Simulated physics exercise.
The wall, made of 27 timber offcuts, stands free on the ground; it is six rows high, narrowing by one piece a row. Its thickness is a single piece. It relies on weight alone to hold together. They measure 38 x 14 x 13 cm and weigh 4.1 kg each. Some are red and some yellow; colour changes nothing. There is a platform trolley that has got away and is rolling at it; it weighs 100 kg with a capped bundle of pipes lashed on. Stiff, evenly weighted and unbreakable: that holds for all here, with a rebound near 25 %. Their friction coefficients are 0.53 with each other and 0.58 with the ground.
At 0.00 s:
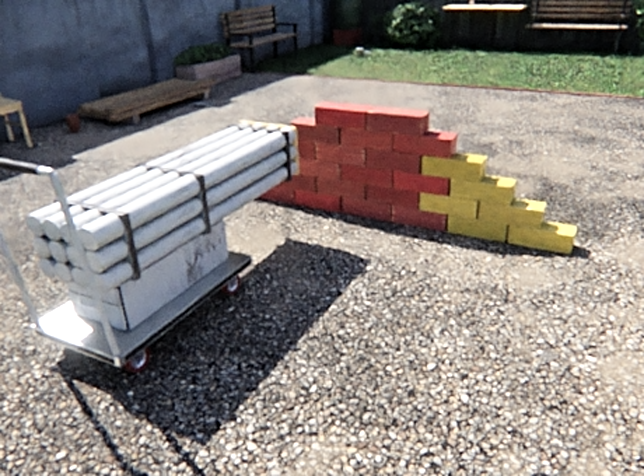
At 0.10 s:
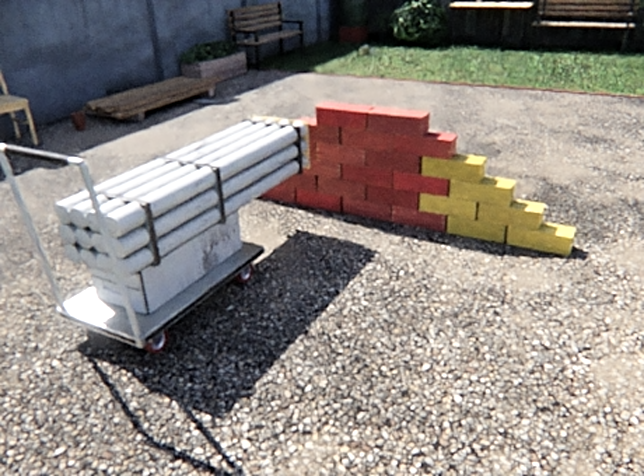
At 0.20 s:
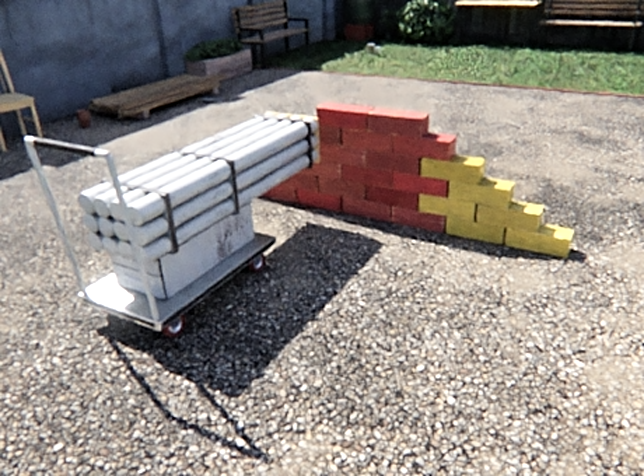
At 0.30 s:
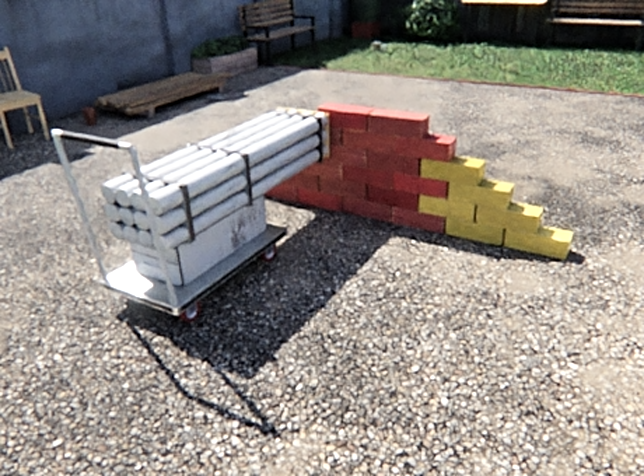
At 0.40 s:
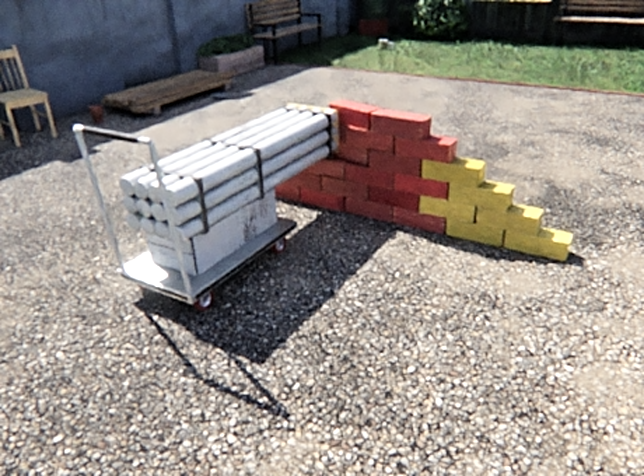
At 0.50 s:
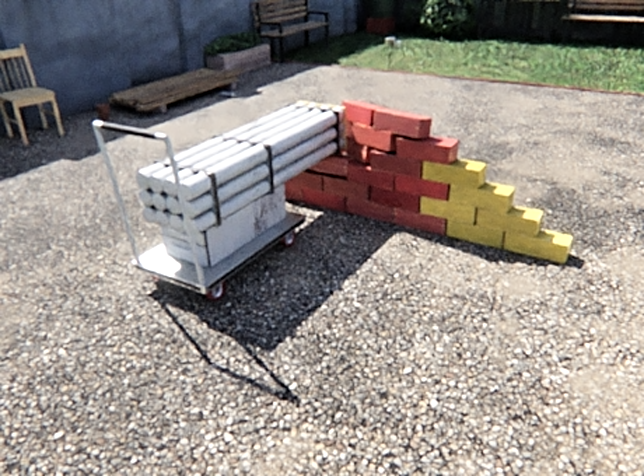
A platform trolley loaded with strapped white poles rolled across the gravel toward a stepped wall of red and yellow blocks, and the poles' ends pushed into it, shifting several upper red blocks.
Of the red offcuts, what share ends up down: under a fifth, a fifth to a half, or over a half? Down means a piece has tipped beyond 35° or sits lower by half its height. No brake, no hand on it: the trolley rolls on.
A fifth to a half.
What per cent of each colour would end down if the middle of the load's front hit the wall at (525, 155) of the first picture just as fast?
Yellow 0 %, red 0 %.
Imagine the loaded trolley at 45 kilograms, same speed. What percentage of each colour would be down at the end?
That would leave yellow at 0 and red at 40 per cent.
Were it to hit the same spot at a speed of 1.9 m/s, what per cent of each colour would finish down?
Down at the end: Yellow 0 per cent, red 50 per cent.
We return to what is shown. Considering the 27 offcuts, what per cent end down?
Roughly 25 percent.
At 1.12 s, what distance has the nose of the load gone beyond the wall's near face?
Some 70 centimetres.
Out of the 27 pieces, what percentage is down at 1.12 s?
At that instant, 25 percent.
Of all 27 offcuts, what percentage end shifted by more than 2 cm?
That makes 50 percent.
After 0.72 s, load 39 cm past the wall's line, still rolling; 7 of the 19 red offcuts down (7 of 27 in all colours); top red offcut 45° from how it stood, 18 cm lower.
After 1.12 s, load 72 cm past the wall's line, still rolling; 7 of the 19 red offcuts down (7 of 27 in all colours); top red offcut upside down.
In the end (2.7 s), load 84 cm past the wall's line, stopped; 7 of the 19 red offcuts down (7 of 27 in all colours); top red offcut upside down; top yellow offcut unmoved. That is 37 per cent. From the last view, middles, top red offcut near (462, 178), top yellow offcut near (454, 172).
